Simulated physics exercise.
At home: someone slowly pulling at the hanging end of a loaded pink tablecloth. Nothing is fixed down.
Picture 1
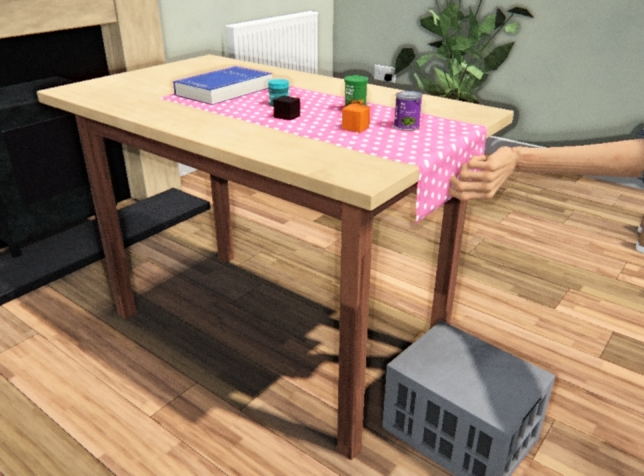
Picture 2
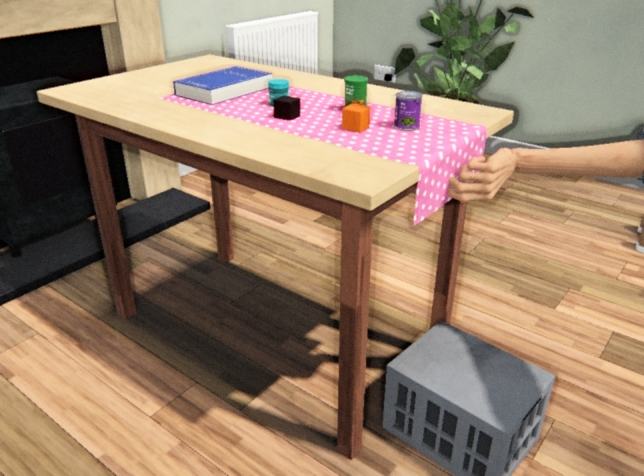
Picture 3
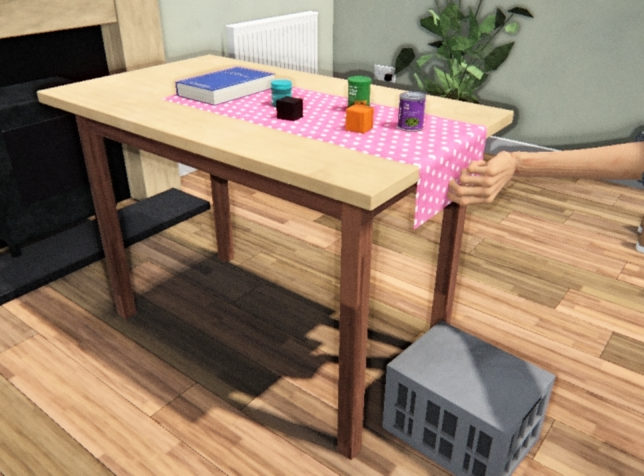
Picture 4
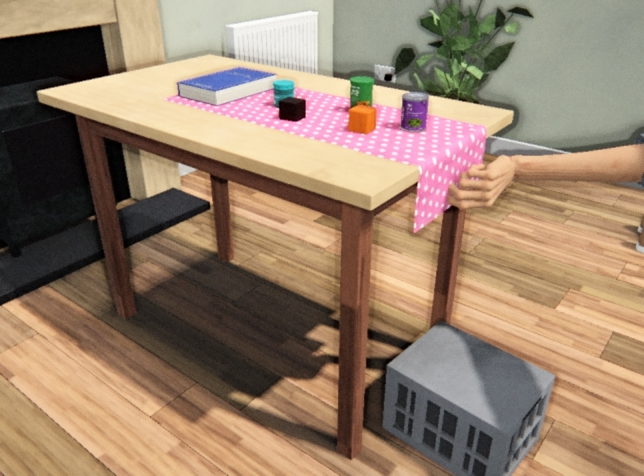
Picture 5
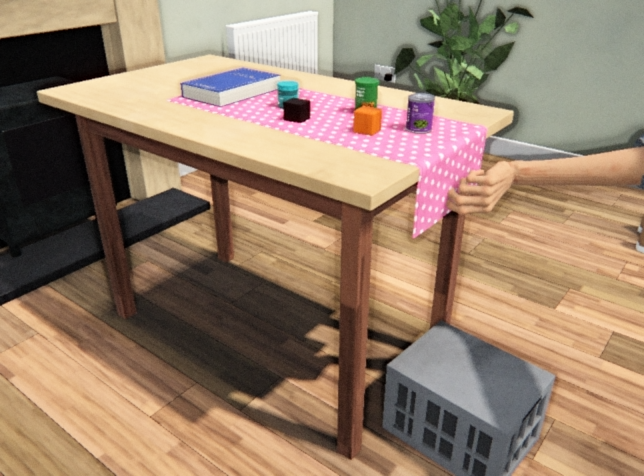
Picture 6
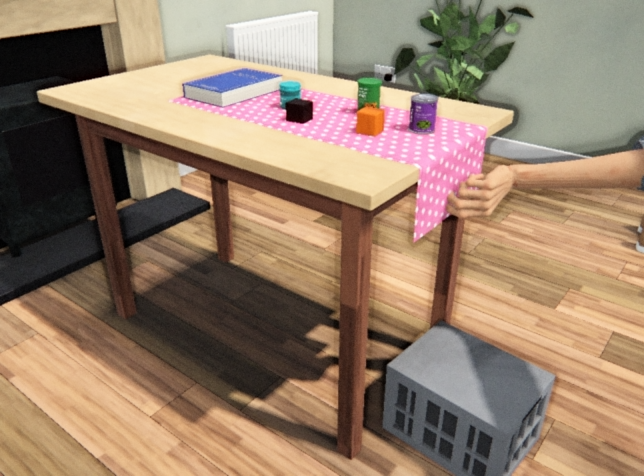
On a wooden table, a hand slowly pulls a pink cloth, shifting the objects slightly right.
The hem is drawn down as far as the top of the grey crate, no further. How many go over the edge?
The count of fallen things is four.
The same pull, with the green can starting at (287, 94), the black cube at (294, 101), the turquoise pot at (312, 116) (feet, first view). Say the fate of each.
The green can holds on, the black cube does not fall, the turquoise pot goes over.
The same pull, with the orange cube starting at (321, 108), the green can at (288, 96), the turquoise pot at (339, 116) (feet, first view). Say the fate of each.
The orange cube goes over; the green can keeps its place on top; the turquoise pot falls.
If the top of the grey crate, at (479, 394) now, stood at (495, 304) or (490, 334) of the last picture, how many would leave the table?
In that case 1 and 2.
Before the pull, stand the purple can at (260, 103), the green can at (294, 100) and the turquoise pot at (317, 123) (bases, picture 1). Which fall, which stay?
The purple can remains up; the green can holds on; the turquoise pot comes down.
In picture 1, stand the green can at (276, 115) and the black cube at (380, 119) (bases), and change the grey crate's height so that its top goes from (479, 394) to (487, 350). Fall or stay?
The green can holds on; the black cube goes over.
Early on, hem near (444, 263); purple can gone.
Midway, hem near (441, 301); purple can and orange cube gone.
Finally, hem on the crate; purple can, orange cube, green can and black cube gone. It carries off four.
